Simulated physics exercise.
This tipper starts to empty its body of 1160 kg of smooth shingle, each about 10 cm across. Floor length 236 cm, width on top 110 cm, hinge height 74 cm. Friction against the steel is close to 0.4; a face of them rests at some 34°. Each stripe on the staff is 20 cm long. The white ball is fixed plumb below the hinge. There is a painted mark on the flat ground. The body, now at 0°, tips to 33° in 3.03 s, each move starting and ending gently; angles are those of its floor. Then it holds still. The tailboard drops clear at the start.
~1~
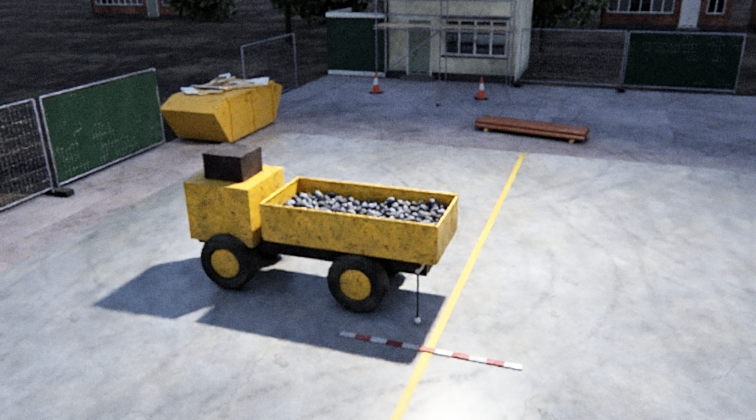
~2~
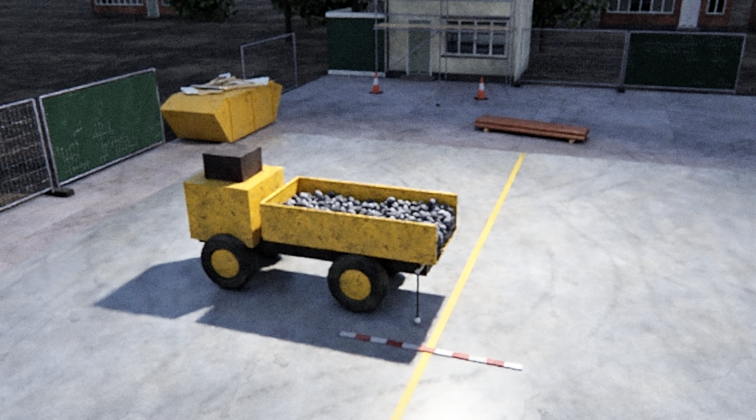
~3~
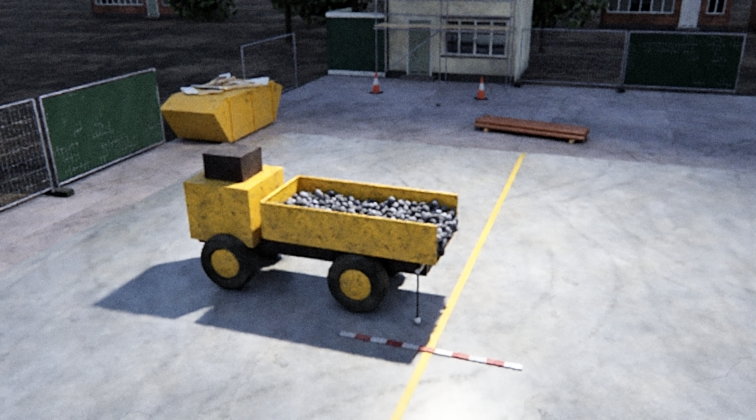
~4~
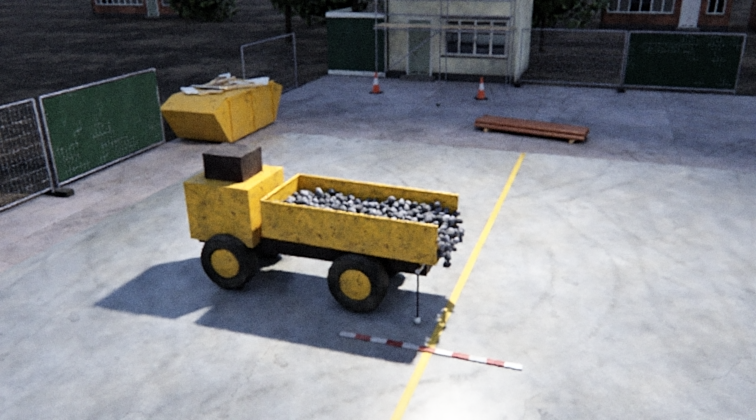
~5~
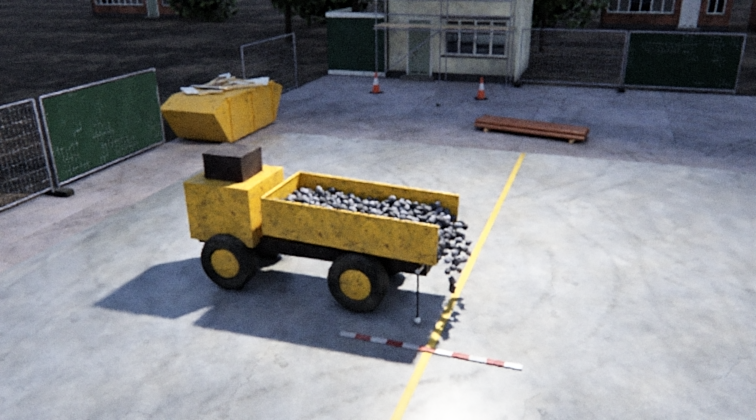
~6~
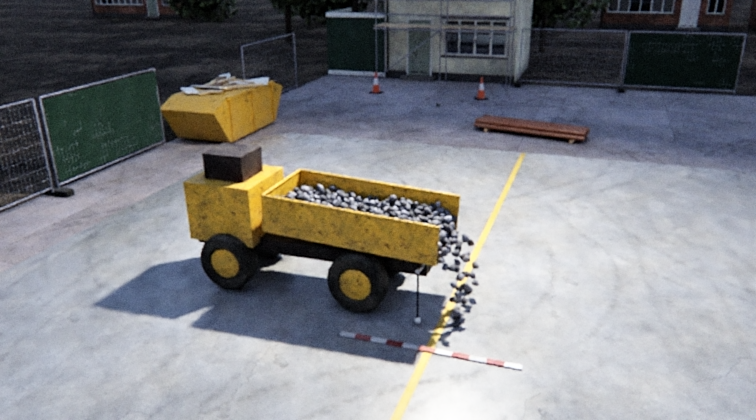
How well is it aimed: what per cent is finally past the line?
About 95 per cent.
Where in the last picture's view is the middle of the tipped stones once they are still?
Around (508, 305).
A little later the floor is at 28°; 66 % in the body, 2 % short of the line, 32 % past the line; the foremost stones are at (531, 303).
Then the floor is at 33°; 18 % in the body, 4 % short of the line, 78 % past the line; the foremost stones are at (578, 312).
Later still the floor is at 33°; 3 % in the body, 5 % short of the line, 91 % past the line; the foremost stones are at (598, 318).
In the end the floor is at 33°; 0 % in the body, 6 % short of the line, 94 % past the line; the foremost stones are at (629, 324).
